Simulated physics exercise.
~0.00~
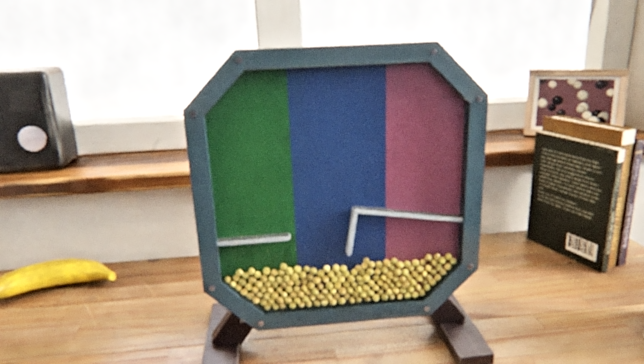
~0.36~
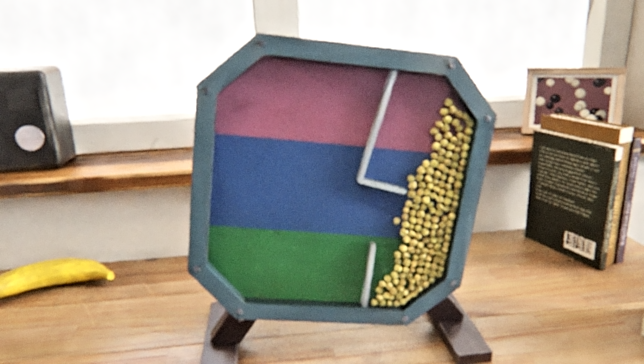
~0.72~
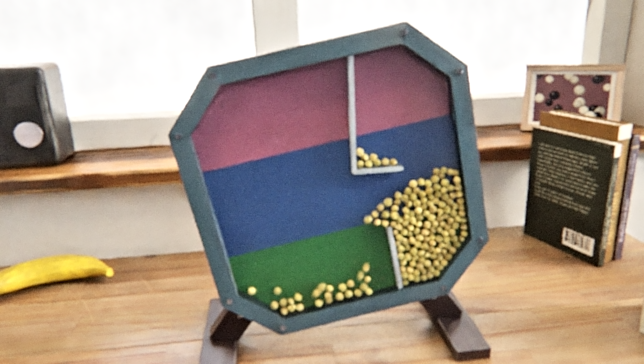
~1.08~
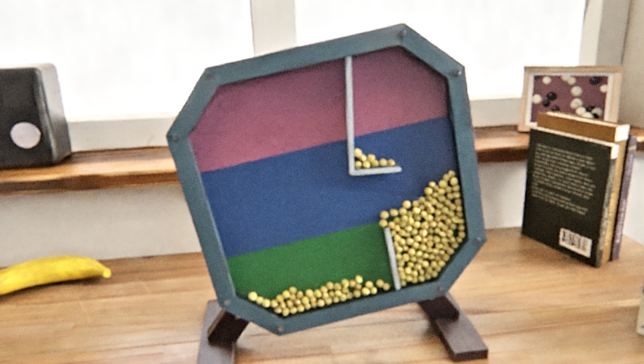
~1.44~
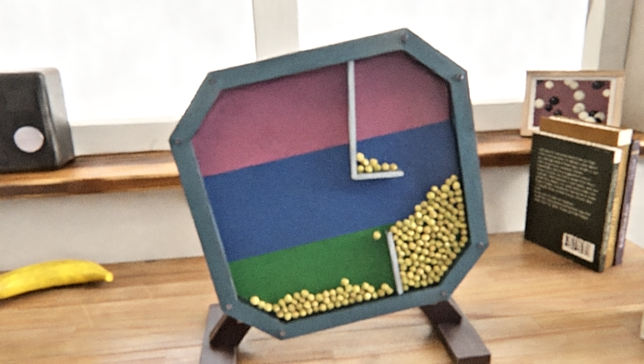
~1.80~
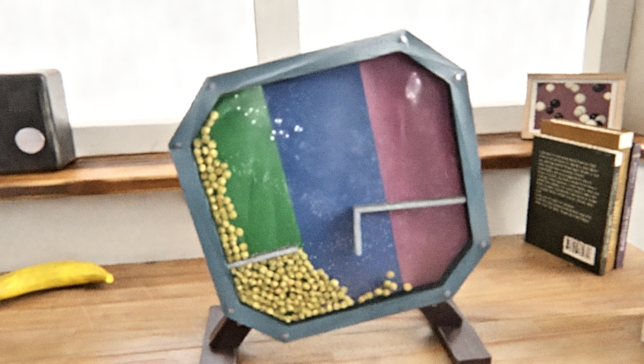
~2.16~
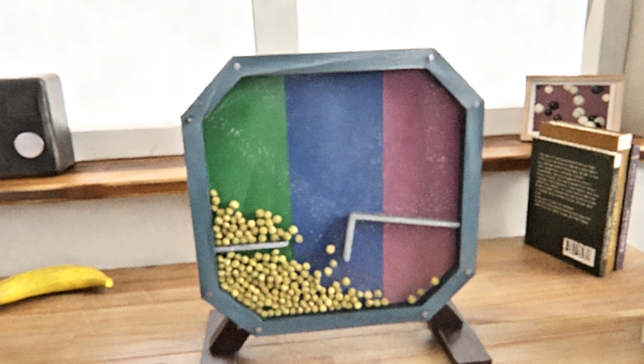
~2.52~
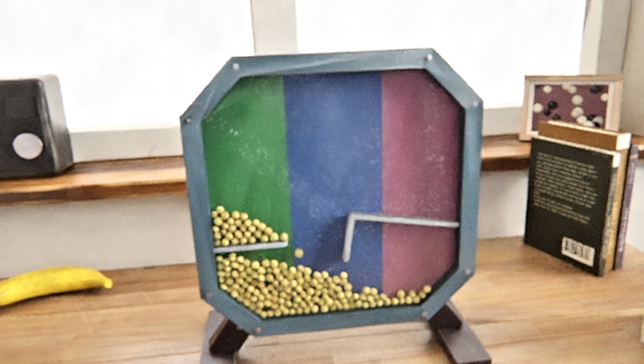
Small yellowish beans lie along the bottom of an upright eight-sided case with green, blue and pink strips and two pale ledges, standing on a wooden table between a banana and some books. The case turns anticlockwise to just past a quarter turn, and the beans slide down the right side. Some spill over a ledge onto the green side, while a few catch in the bent ledge above. The case pauses, then swings back clockwise until level, throwing beans up the left side. They settle heaped in green, some on its ledge, thinning across blue into pink.
